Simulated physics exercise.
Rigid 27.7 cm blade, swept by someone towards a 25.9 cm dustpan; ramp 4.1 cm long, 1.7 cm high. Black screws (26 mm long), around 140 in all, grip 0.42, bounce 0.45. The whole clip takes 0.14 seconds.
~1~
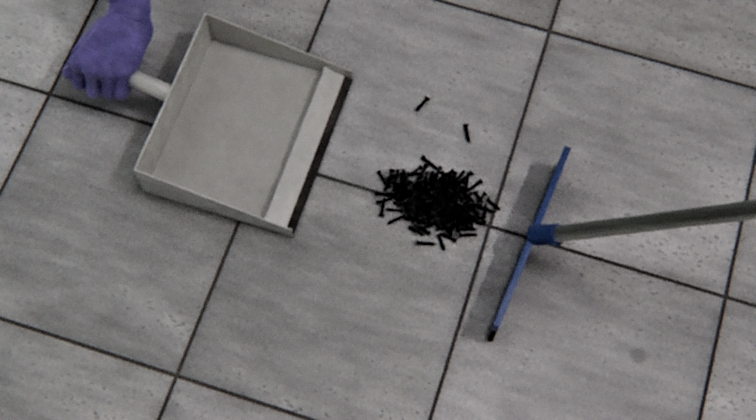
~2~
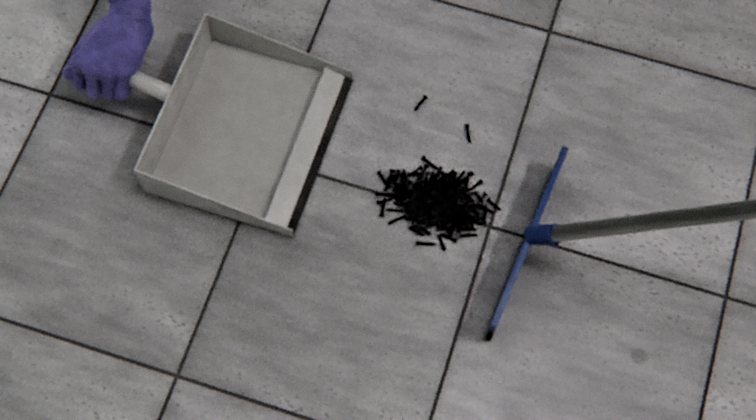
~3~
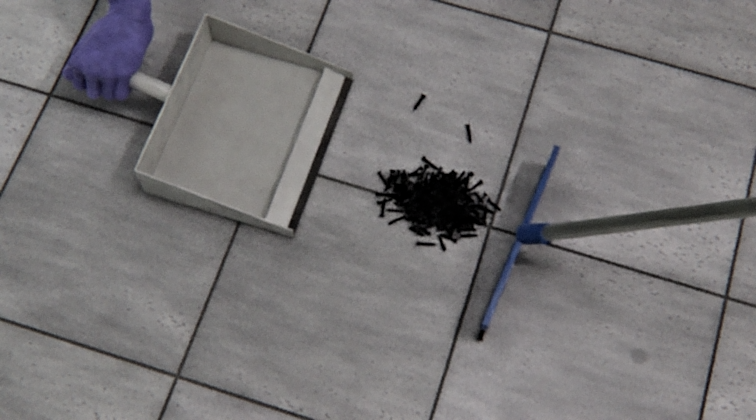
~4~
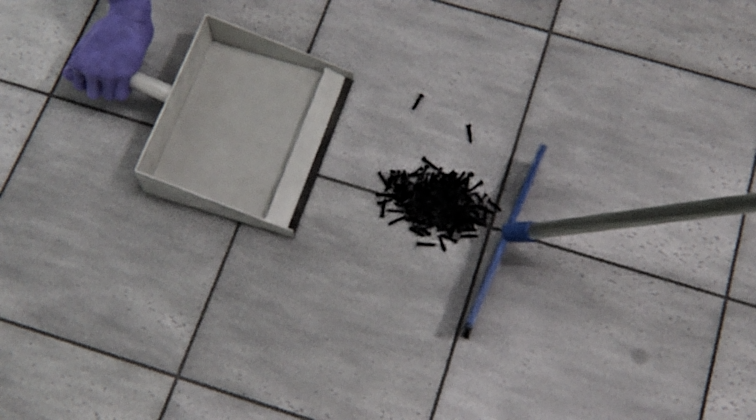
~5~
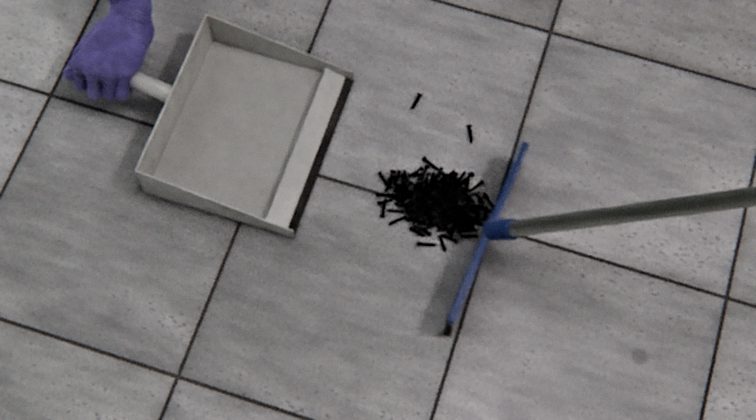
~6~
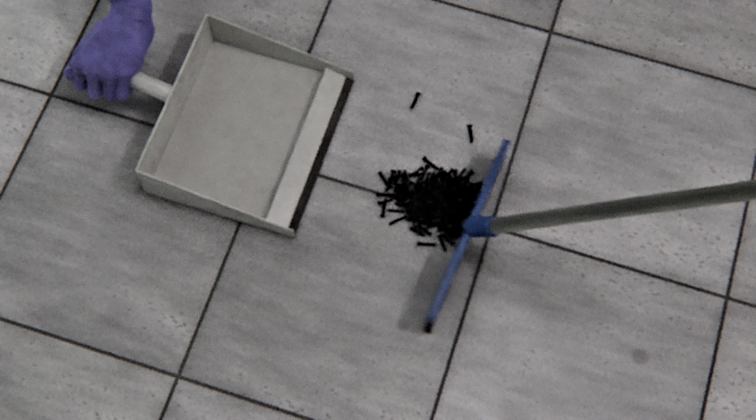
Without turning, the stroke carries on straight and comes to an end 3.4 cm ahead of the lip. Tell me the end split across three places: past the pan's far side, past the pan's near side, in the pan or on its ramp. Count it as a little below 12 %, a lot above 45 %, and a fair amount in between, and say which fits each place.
Past the pan's far side: A little, past the pan's near side: A little, in the pan or on its ramp: A fair amount.
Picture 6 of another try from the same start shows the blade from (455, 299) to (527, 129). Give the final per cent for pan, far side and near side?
The pan gets 25, the far side 0 and the near side 0.
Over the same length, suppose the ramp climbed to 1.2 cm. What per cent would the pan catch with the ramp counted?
In that case roughly 40 percent.
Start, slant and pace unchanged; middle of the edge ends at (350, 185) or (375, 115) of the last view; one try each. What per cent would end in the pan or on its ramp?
Some 30 and 25 per cent.
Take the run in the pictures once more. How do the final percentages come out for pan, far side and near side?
Far side 0; near side 0; pan 35.
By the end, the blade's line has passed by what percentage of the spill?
Estimate: Around 0 %.
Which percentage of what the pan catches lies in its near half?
I'd put it at around 70 per cent.
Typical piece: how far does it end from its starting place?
Around 18 centimetres.
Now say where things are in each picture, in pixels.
In the first picture, blade from (496, 327) to (566, 153), moved 0.0 cm, 0 of the pieces shifted so far; middle of the pieces at (437, 200); pan at (238, 130).
In the second picture, blade from (493, 327) to (563, 153), moved 0.4 cm, 0 of the pieces shifted so far; middle of the pieces at (437, 201).
In the third picture, blade from (485, 326) to (556, 152), moved 1.5 cm, 1 of the pieces shifted so far; middle of the pieces at (437, 201).
In the fourth picture, blade from (470, 324) to (542, 150), moved 3.4 cm, 1 of the pieces shifted so far; middle of the pieces at (437, 201).
In the fifth picture, blade from (451, 321) to (524, 148), moved 5.9 cm, 2 of the pieces shifted so far; middle of the pieces at (438, 201).
In the sixth picture, blade from (431, 318) to (505, 146), moved 8.5 cm, 27 of the pieces shifted so far; middle of the pieces at (438, 201); pan at (239, 131).
Then, 0.11 s after the last picture, middle of the blade 13 cm from the lip; 0 % over the lip, far side 0 %, near side 0 %.
Then, 0.18 s after the last picture, middle of the blade 7 cm from the lip; 0 % over the lip, far side 0 %, near side 0 %.
Then, 0.40 s after the last picture, middle of the blade 5 cm from the lip; 35 % over the lip, far side 0 %, near side 0 %.
In the end, far side 0 %, near side 0 %, pan 35 %, in front of the lip or behind the blade 65 %.
